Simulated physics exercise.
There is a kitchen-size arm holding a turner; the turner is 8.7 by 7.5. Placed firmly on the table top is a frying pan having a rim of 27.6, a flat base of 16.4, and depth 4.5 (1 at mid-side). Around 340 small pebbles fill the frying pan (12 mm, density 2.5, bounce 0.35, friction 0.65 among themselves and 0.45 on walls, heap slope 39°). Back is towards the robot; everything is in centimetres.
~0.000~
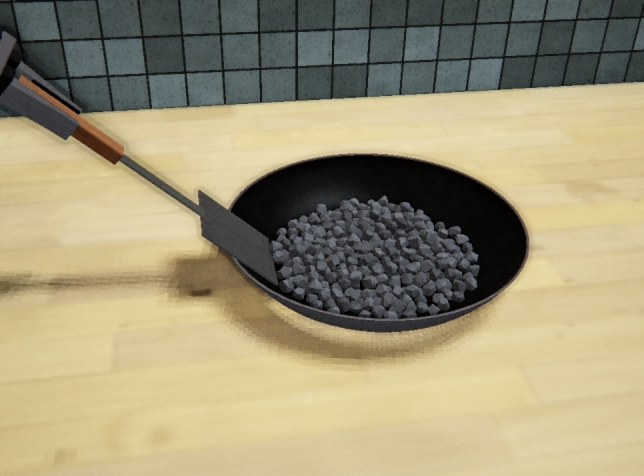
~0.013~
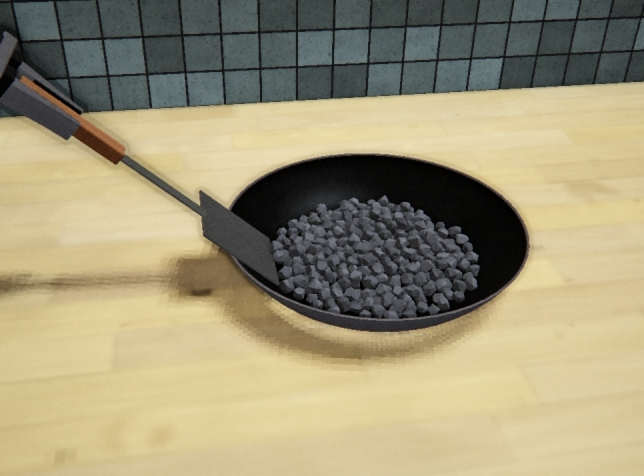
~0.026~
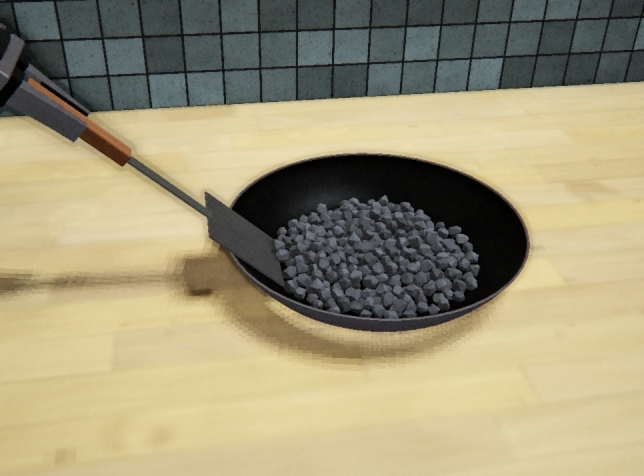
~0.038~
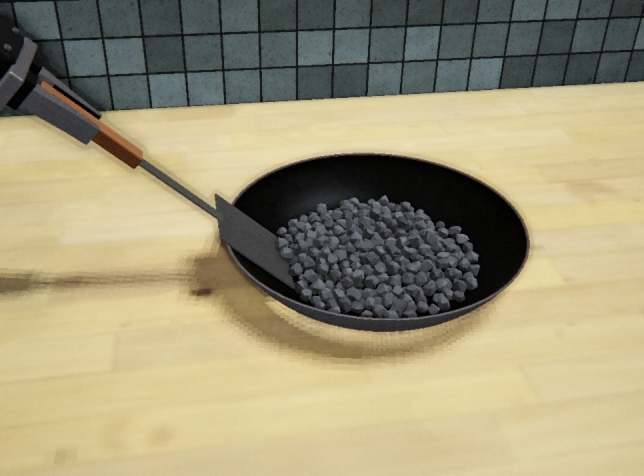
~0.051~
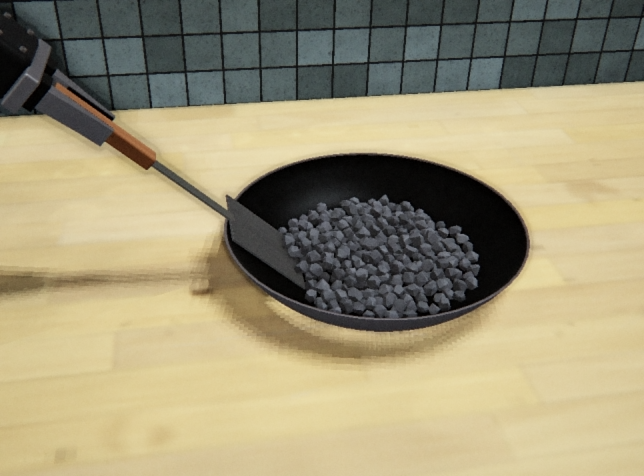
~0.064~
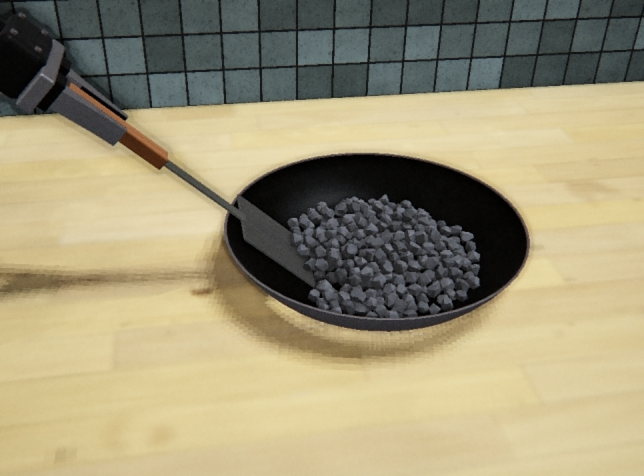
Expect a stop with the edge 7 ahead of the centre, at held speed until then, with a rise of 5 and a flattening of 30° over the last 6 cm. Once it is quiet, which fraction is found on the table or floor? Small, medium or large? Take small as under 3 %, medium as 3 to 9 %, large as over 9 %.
Medium, so between 3 and 9 %.
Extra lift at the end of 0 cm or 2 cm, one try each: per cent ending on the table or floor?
Close to 5 and 0 percent respectively.
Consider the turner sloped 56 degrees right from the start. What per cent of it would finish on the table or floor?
Somewhere around 5 per cent would end on the table or floor.
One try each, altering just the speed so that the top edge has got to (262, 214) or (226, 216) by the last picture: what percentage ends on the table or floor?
Estimates: About 15 %, about 0 %.
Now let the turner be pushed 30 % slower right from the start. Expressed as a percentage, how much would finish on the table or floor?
I'd say close to 0 per cent.
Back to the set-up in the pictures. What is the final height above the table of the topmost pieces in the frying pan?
Close to 5.5 centimetres high.
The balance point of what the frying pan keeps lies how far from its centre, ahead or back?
I'd say it's roughly 5.0 cm toward the front.
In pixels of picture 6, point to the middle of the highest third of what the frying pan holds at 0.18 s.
Centre: Approx. (442, 231) in the last view.
After 0.12 s, sloping 44°, highest piece 5 above the table; 345 in the frying pan.
After 0.18 s, sloping 34°, highest piece 6 above the table; 345 in the frying pan.
After 0.41 s, sloping 14°, highest piece 6 above the table; 324 in the frying pan, 18 on the table or floor, 3 on the blade or in flight.
After 1.46 s, sloping 14°, highest piece 5 above the table; 324 in the frying pan, 21 on the table or floor.
At rest, 324 in the frying pan, 21 on the table or floor. That is 6 % on the table or floor.
